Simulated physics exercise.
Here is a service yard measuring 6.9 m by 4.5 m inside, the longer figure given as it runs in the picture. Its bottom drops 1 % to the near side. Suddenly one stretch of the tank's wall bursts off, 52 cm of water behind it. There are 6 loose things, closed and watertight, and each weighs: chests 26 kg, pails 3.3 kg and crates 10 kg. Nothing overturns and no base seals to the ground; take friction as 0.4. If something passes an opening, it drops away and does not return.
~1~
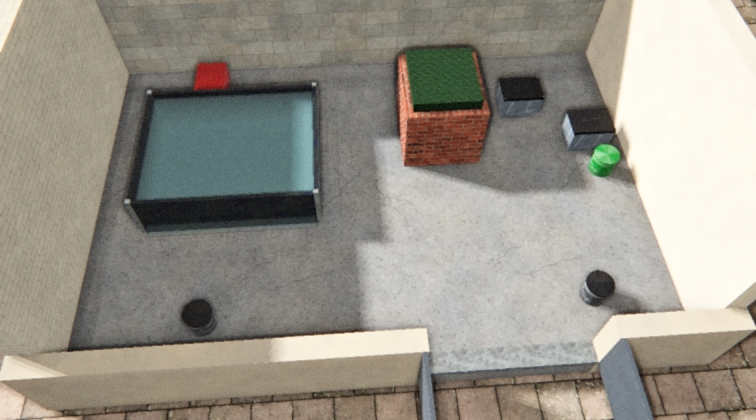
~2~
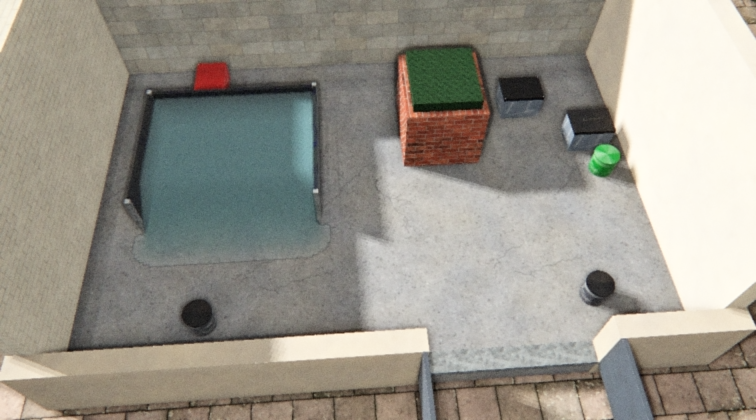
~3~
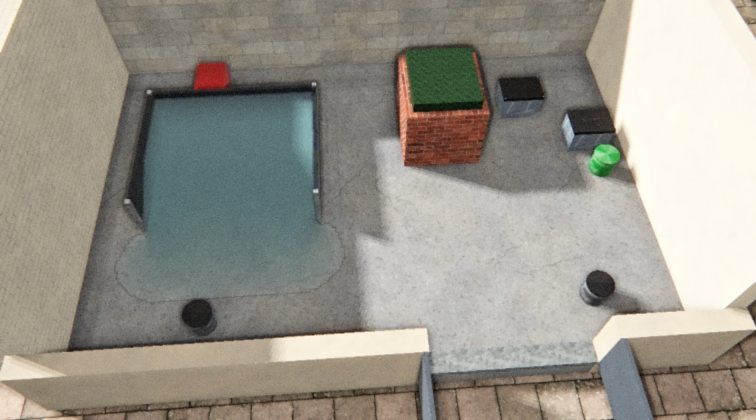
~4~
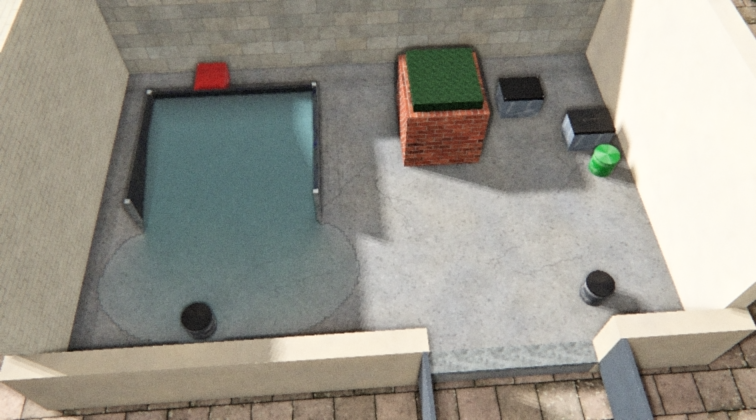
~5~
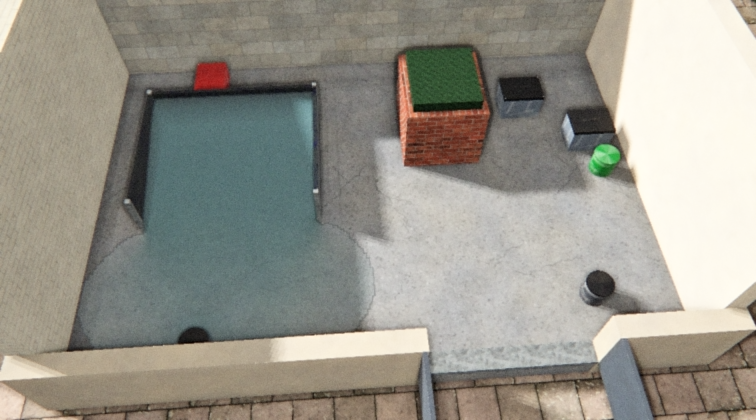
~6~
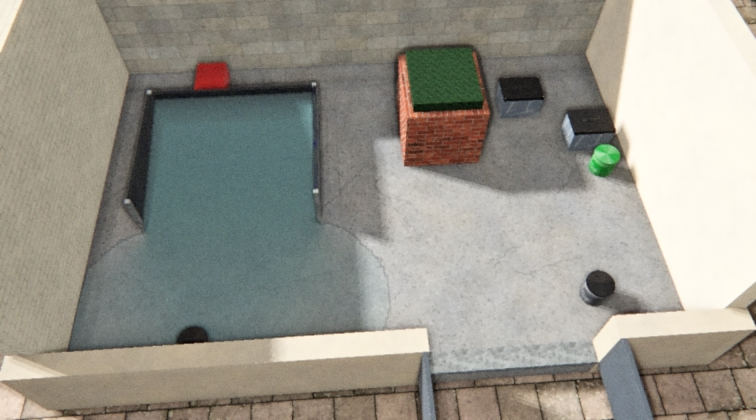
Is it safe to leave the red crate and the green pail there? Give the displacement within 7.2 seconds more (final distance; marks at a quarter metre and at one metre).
By the end the red crate is well away and the green pail has gone a modest distance.
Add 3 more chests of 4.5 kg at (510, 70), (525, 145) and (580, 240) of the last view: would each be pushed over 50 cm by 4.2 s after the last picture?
Taking them in the order given: Falls short, falls short and exceeds it.
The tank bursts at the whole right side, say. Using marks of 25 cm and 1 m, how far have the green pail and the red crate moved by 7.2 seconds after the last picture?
If so, the green pail is washed away, the red crate is washed away.
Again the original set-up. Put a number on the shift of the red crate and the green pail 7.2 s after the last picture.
Roughly 300 and 40 cm.
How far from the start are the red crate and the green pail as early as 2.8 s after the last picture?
About 0 cm and 5 cm, respectively.
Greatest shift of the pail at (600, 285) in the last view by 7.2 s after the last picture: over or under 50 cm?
Verdict: Crossed the line.
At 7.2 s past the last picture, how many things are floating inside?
I get 3.
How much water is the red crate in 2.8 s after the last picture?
The depth there is around 0 cm.
Then, 0.9 s after the last picture the red crate is near (210, 78), 0.0 m from its start, aground; the green pail is near (607, 154), 0.0 m from its start, aground; 0 of 6 are out; 1 afloat.
Then, 2.8 s after the last picture the red crate is near (210, 78), 0.0 m from its start, aground; the green pail is near (609, 152), 0.0 m from its start, aground; 0 of 6 are out; 2 afloat.
Then, 4.8 s after the last picture the red crate is near (299, 86), 1.3 m from its start, afloat; the green pail is near (620, 131), 0.4 m from its start, afloat; 0 of 6 are out; 4 afloat.
Then, 7.2 s after the last picture the red crate is near (426, 71), 3.0 m from its start, aground; the green pail is near (618, 133), 0.4 m from its start, afloat; 0 of 6 are out; 3 afloat.
